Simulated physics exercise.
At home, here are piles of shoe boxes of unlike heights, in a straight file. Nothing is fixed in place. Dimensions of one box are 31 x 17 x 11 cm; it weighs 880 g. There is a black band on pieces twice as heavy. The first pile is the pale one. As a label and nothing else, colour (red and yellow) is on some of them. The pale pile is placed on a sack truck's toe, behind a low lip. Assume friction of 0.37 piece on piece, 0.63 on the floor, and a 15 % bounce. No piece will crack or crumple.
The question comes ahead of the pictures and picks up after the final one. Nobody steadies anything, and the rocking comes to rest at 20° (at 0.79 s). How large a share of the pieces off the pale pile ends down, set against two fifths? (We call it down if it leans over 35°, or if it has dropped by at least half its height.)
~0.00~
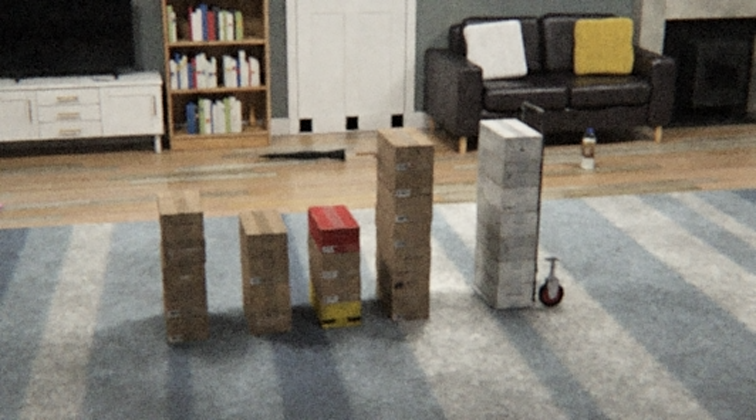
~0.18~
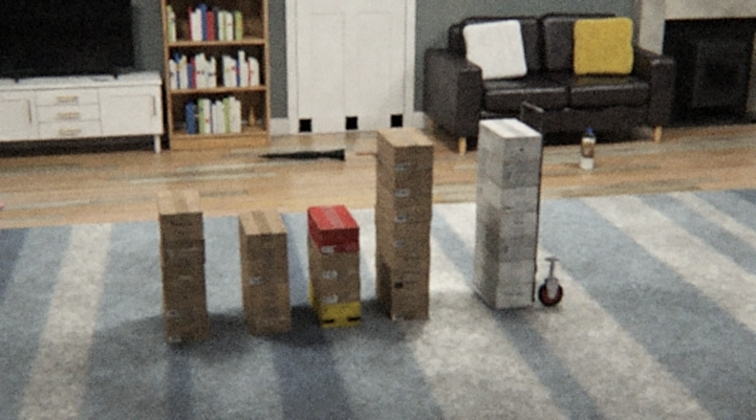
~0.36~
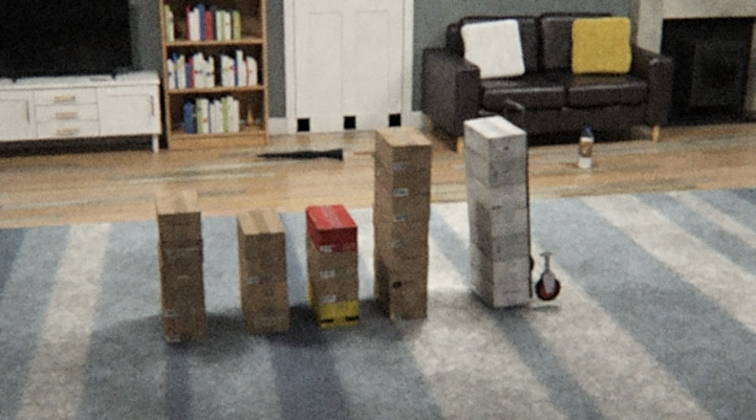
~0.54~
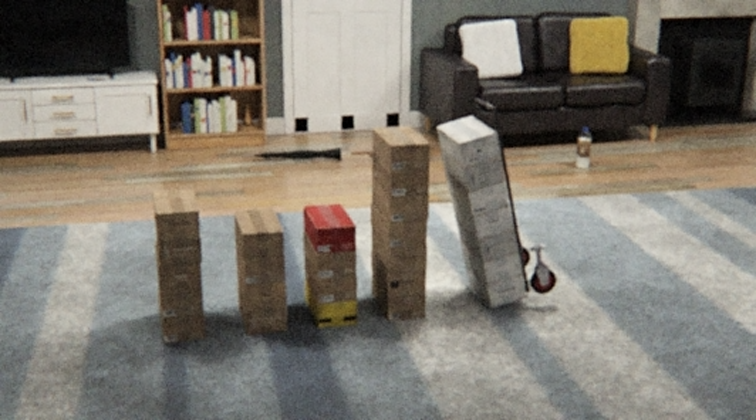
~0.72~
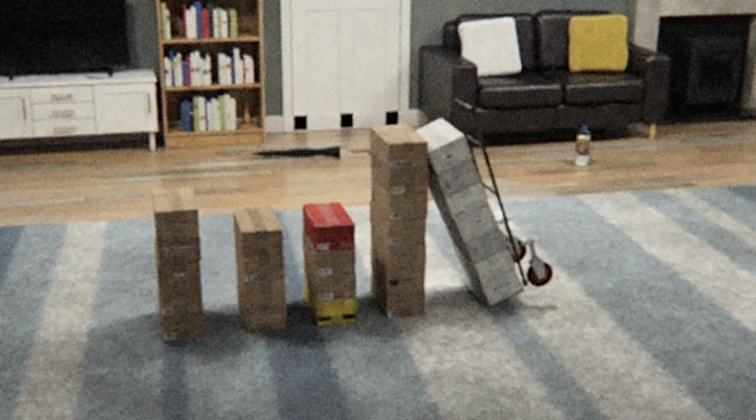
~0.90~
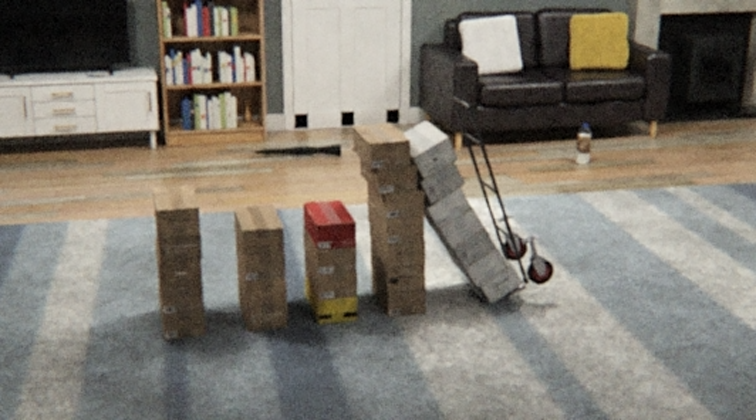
The share is above two fifths.
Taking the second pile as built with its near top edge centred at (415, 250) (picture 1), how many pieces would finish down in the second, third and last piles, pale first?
Pile by pile that makes second 0, third 0, last 0.
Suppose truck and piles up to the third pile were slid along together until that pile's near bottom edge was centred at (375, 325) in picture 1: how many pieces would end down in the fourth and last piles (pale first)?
Counts down: Fourth 3; last 5.
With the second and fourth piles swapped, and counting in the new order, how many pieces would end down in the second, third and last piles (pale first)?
Down tally in the new order: Second = 0, third = 0, last = 0.
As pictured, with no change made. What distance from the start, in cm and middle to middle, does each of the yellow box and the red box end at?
So yellow shifts 5 cm, while red shifts 45 cm.
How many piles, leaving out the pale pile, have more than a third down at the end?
Tally: 4.
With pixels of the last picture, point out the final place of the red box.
Around (226, 250).
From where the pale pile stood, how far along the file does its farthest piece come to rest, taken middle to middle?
Distance: Near 75 cm.
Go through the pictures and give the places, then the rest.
In the first picture (we follow the side turned to the camera), truck frame (542, 153) 0° forward; yellow box (342, 315); red box (341, 241); no other piece has moved.
The second picture shows truck frame (541, 153) 0° forward; red box (340, 241).
The third picture shows truck frame (526, 150) 5° forward, top of the pale pile leaning 5°; red box (339, 240); no other piece has moved.
The fourth picture shows truck frame (502, 148) 13° forward, top of the pale pile leaning 13°; red box (337, 240); no other piece has moved.
The fifth picture shows truck frame (483, 147) 19° forward, top of the pale pile leaning 23°; red box (336, 238); no other piece has moved.
The sixth picture shows truck frame (482, 146) 20° forward, top of the pale pile leaning 28°; red box (337, 236); yellow box (338, 311); 4 stirred so far.
Around 1.18 s, 7 of the pale pile down; none of the 20 other boxes down, 7 disturbed.
Around 1.48 s, 7 of the pale pile down; 2 of the 20 other boxes down; red box tipped 10°; yellow box tipped 9°.
Around 1.96 s, 7 of the pale pile down; 5 of the 20 other boxes down; yellow box tipped 31°; red box tipped 24°, 8 cm lower.
Around 2.50 s, 7 of the pale pile down; 16 of the 20 other boxes down; red box tipped 39°, 8 cm lower; yellow box tipped 31°.
Finally (3.2 s), 7 of the pale pile down; 16 of the 20 other boxes down; red box tipped 39°, 8 cm lower; yellow box tipped 31°. That is 80 per cent. Seen by the last camera, middles, red box near (226, 250), yellow box near (321, 290).
